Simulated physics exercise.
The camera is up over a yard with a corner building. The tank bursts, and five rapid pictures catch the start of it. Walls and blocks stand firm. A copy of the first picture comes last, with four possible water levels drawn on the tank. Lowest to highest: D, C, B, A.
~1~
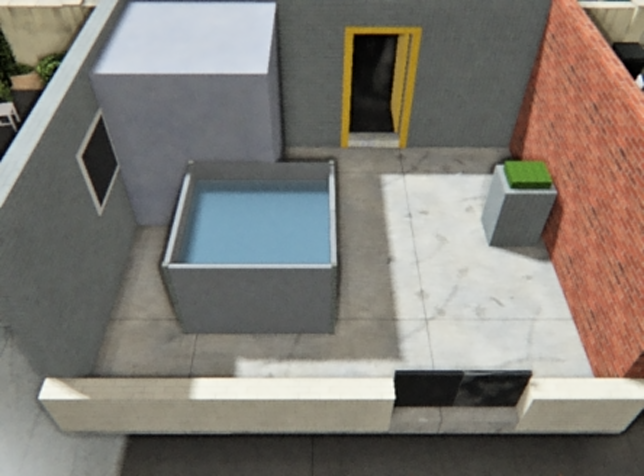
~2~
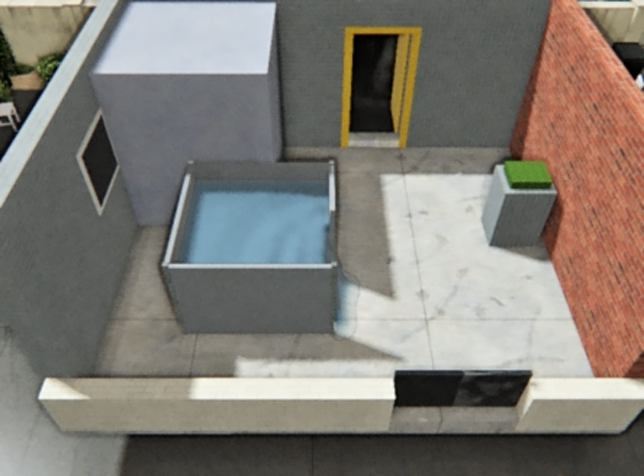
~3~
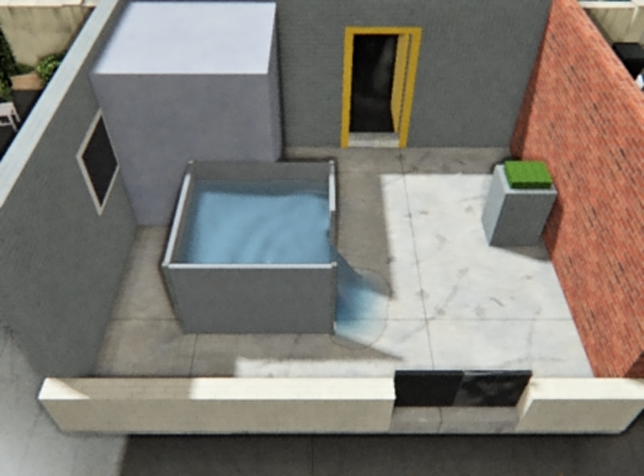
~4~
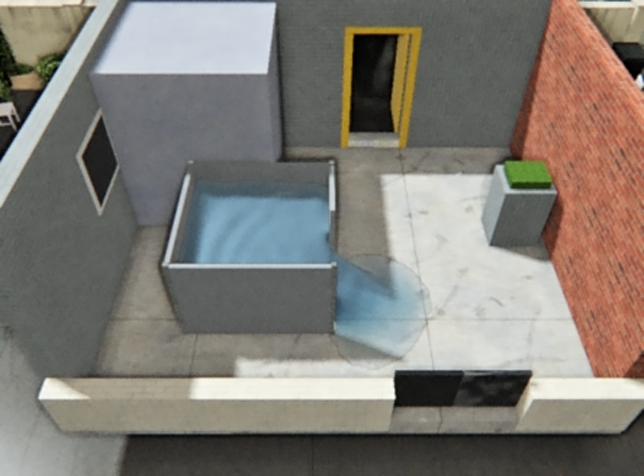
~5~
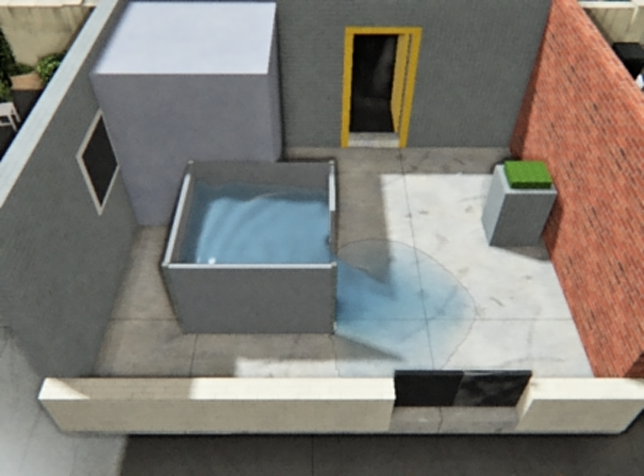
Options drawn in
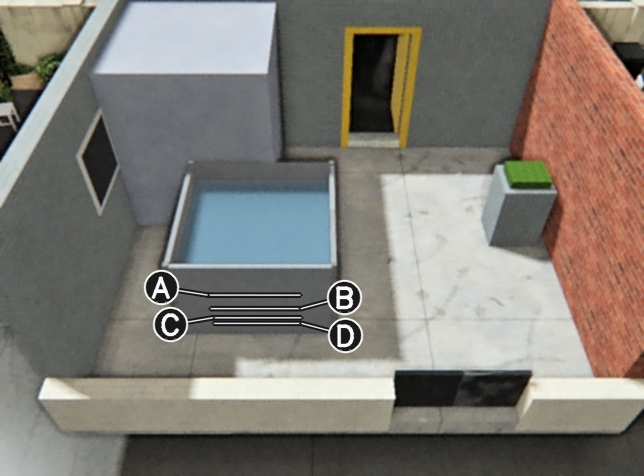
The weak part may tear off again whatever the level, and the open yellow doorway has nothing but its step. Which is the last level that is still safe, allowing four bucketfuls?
Level A.
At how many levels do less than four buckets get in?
All four.
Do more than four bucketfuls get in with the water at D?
No, not at all.
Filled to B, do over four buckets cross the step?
No, that is safe.
In white, A at (253, 295); B at (255, 308); C at (256, 317); D at (257, 323); from the bottom up D, C, B, A.
With A, a bucket or two gets in.
With B, nothing gets over.
With C, nothing gets over.
With D, nothing gets over.
